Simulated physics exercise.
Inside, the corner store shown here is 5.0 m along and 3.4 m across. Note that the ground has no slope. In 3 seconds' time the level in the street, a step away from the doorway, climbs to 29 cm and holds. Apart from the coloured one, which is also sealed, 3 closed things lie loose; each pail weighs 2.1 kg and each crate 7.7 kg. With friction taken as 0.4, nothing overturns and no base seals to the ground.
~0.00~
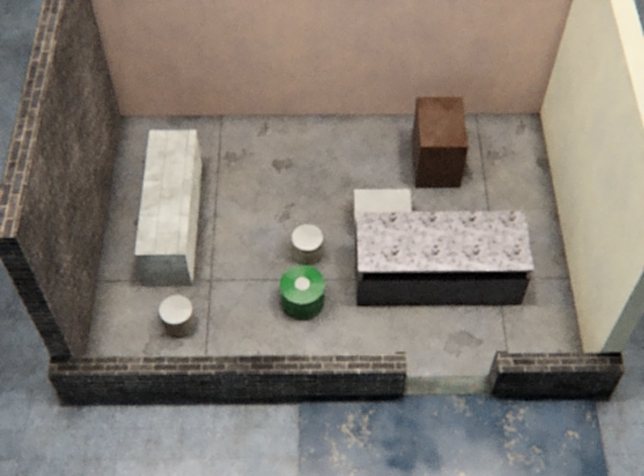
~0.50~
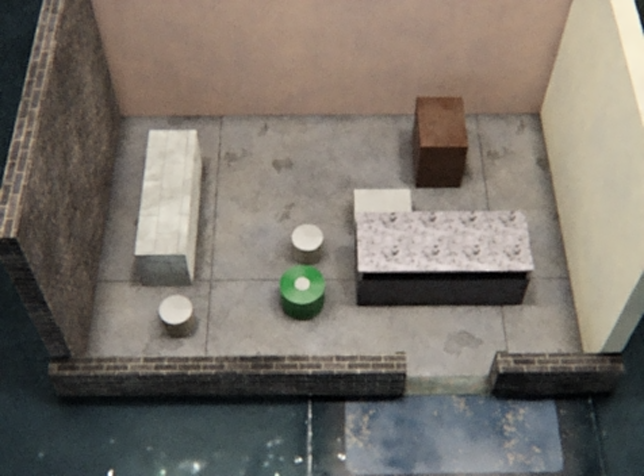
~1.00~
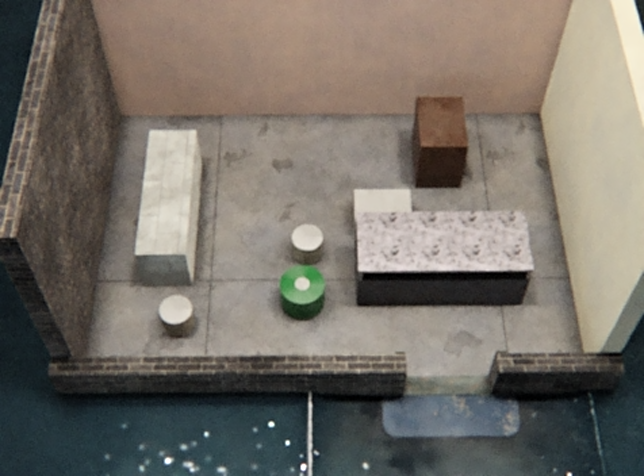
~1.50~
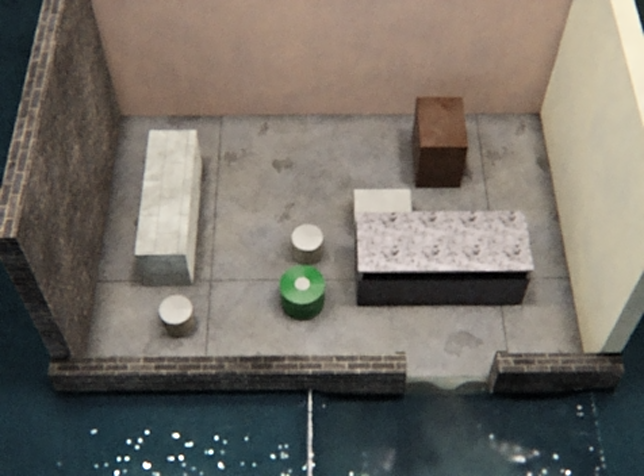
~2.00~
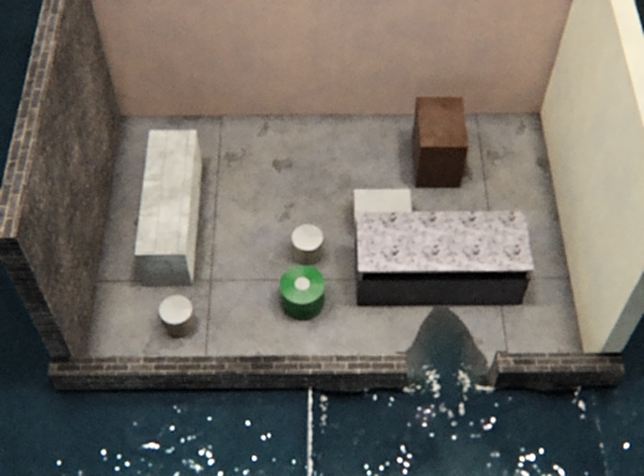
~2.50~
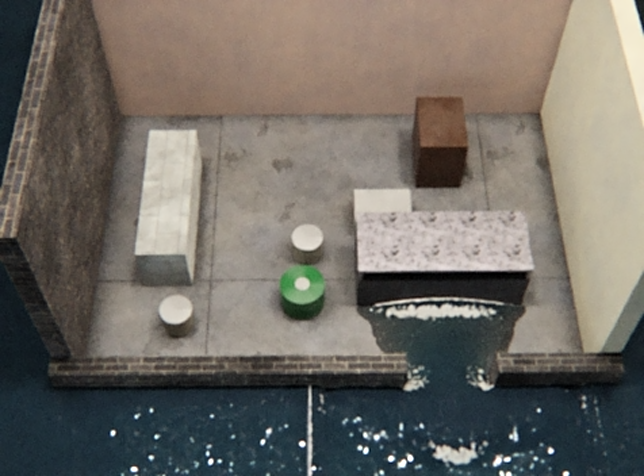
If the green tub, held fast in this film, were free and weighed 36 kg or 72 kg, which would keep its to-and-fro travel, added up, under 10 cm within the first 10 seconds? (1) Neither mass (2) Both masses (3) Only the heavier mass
The answer is 2.
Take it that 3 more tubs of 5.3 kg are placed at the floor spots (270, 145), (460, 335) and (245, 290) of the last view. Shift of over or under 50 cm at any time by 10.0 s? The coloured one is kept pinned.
Answer by position: Outside the range; outside the range; inside the range.
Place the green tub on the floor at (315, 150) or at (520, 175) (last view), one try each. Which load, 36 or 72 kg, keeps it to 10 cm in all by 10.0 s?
Taking the two spots in turn, both keep it, then both keep it.
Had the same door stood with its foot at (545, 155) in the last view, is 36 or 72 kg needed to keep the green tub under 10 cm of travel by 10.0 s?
Under that setup, the light option succeeds.
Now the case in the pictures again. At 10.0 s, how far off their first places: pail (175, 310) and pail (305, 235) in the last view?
The first is 140 cm from its start, the second 20 cm.
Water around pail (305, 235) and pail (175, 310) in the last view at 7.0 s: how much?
I'd estimate 1 cm for the first and 7 cm for the second.
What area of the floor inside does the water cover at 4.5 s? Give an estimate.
I'd estimate close to 6.0 m2.
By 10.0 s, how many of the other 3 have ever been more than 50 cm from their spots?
Total: 1.
After 3.5 s the green tub would be 0 cm from its start with 36 kg and 0 cm from its start with 72 kg; 4 cm of water round it then.
After 4.5 s the green tub would be 0 cm from its start with 36 kg and 0 cm from its start with 72 kg; 6 cm of water round it then.
After 7.0 s the green tub would be 0 cm from its start with 36 kg and 0 cm from its start with 72 kg; 6 cm of water round it then.
After 10.0 s the green tub would be 0 cm from its start with 36 kg and 0 cm from its start with 72 kg; 10 cm of water round it then.
